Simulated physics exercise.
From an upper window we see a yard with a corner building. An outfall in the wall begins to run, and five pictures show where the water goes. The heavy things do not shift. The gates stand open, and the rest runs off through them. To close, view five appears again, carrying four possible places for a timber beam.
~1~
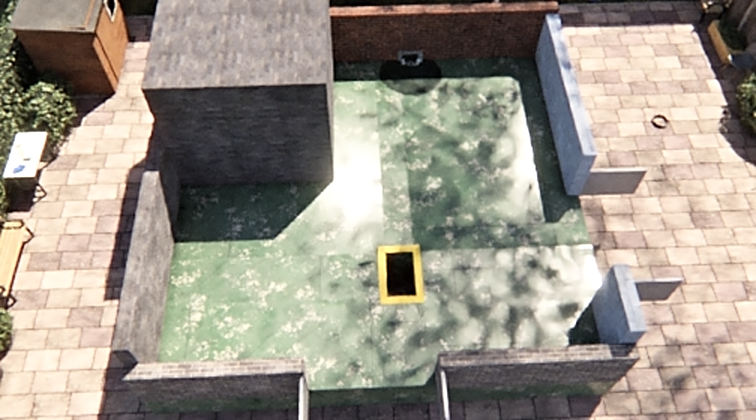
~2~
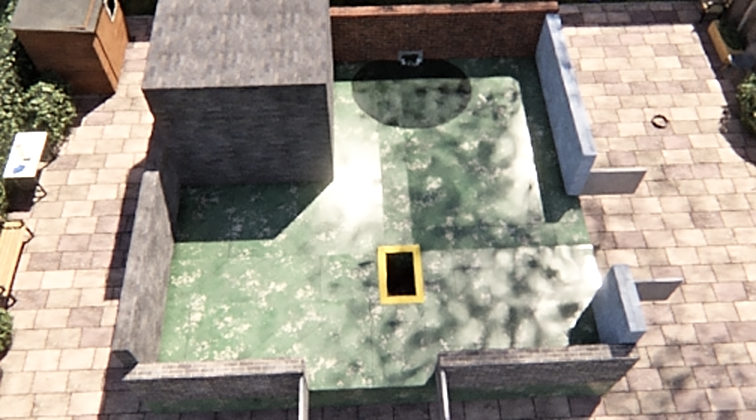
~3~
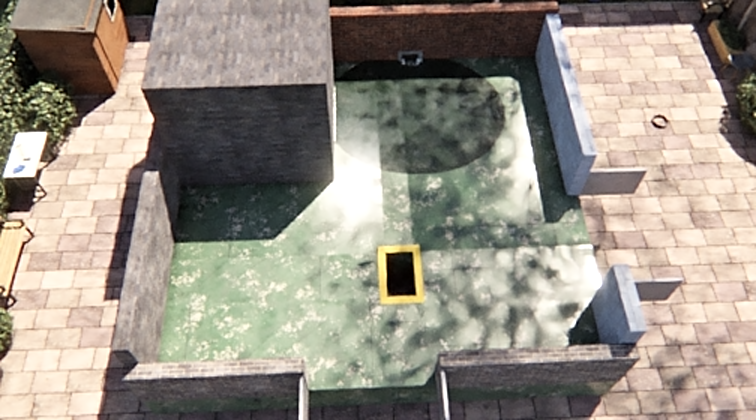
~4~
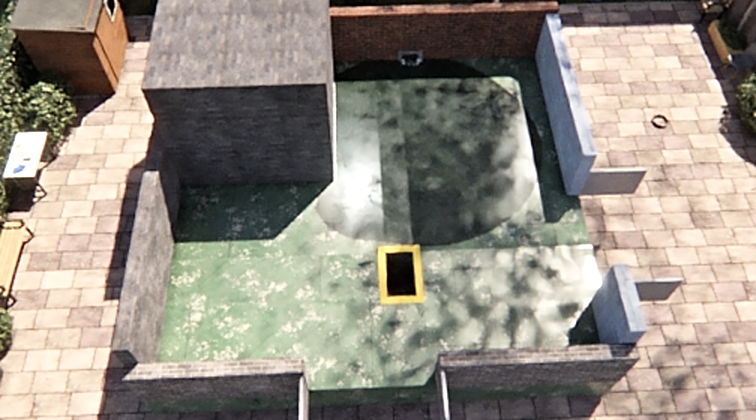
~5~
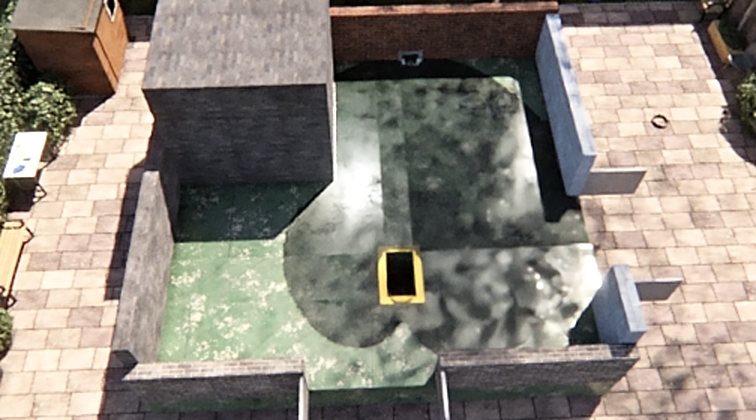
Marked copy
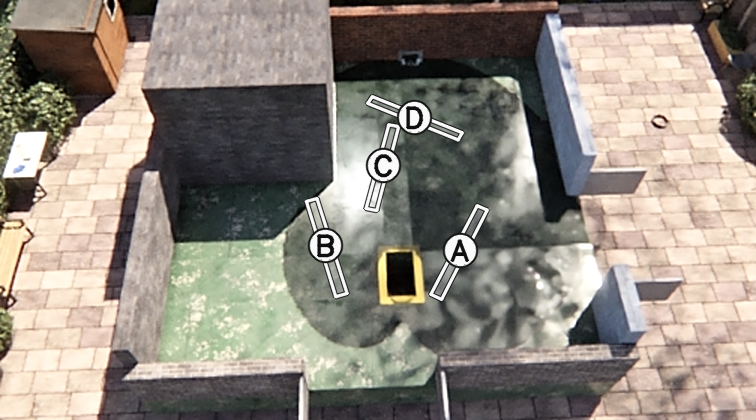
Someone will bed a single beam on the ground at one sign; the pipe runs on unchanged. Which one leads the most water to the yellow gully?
A beats the others.
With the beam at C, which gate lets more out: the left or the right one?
The left one.
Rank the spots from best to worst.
A, B, C, D.
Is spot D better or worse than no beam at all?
Worse.
In white, A from (436, 296) to (482, 207); B from (311, 199) to (341, 295); C from (371, 209) to (393, 125); D from (369, 100) to (460, 136).
If A is chosen, about 48 % of the stream goes into the yellow gully, about 50 % out by the gates.
If B is chosen, about 29 % of the stream goes into the yellow gully, about 70 % out by the gates.
If C is chosen, about 18 % of the stream goes into the yellow gully, about 81 % out by the gates.
If D is chosen, about 13 % of the stream goes into the yellow gully, about 84 % out by the gates.
